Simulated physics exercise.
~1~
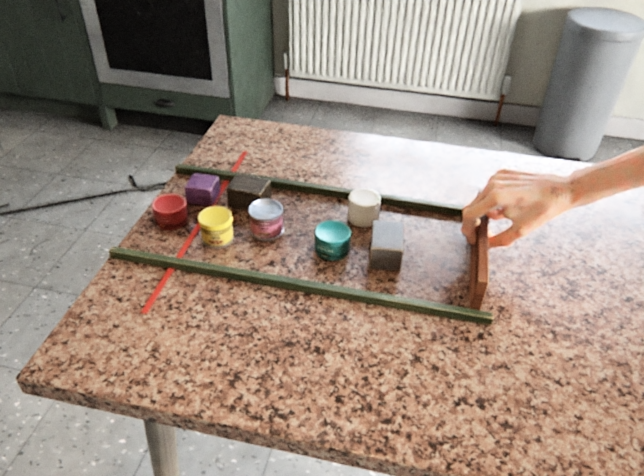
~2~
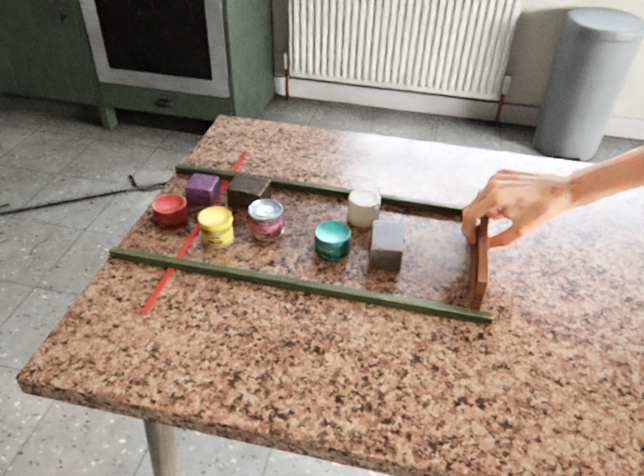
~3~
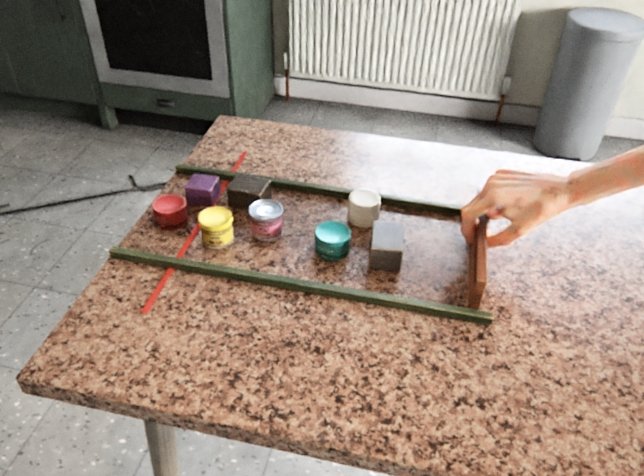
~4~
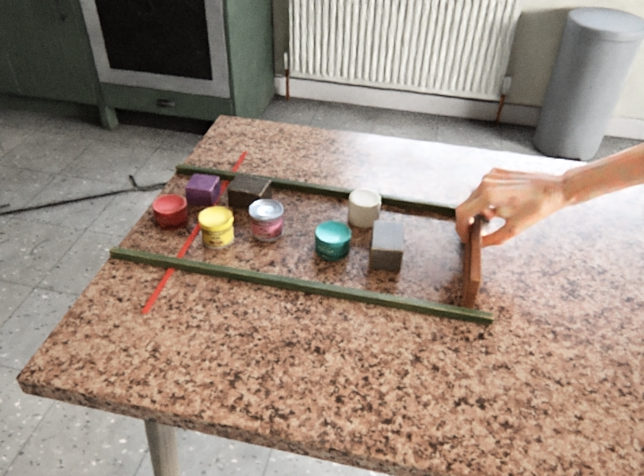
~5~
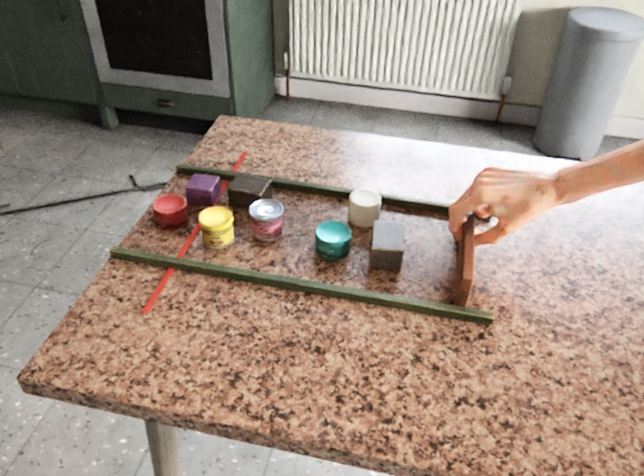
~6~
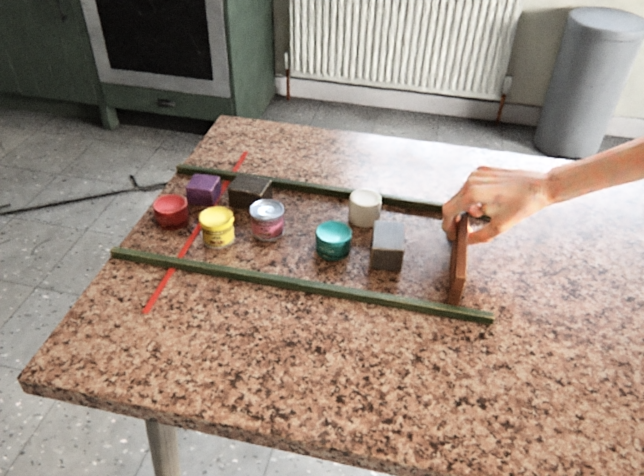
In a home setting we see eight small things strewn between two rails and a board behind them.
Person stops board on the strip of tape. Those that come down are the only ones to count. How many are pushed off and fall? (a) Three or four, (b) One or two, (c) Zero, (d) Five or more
Answer: B.
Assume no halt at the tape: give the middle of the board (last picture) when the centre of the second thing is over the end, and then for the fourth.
At (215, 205) for the second, at (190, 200) for the fourth.
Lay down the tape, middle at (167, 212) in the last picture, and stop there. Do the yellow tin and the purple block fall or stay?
As for the yellow tin, it keeps its spot; as for the purple block, it does not stay.
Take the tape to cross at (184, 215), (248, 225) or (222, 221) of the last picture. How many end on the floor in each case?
The counts come to 5, then 0, then 1.
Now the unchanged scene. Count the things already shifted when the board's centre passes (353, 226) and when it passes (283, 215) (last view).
At the first point the count is 3, at the second it's 6.
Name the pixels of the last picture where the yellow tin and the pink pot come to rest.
First at (141, 234); second at (168, 194).
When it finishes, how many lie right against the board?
It's 2 of them.
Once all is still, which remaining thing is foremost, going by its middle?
It's the black block that is foremost.
Early on, none off yet; red tub at rest near (171, 212); purple block at rest near (204, 190); yellow tin at rest near (217, 228).
A while later, none off yet; red tub at rest near (171, 212); purple block at rest near (203, 189); yellow tin travelled about its own width near (194, 227).
Finally, the number that fall off is one or two; lost, purple block and red tub.
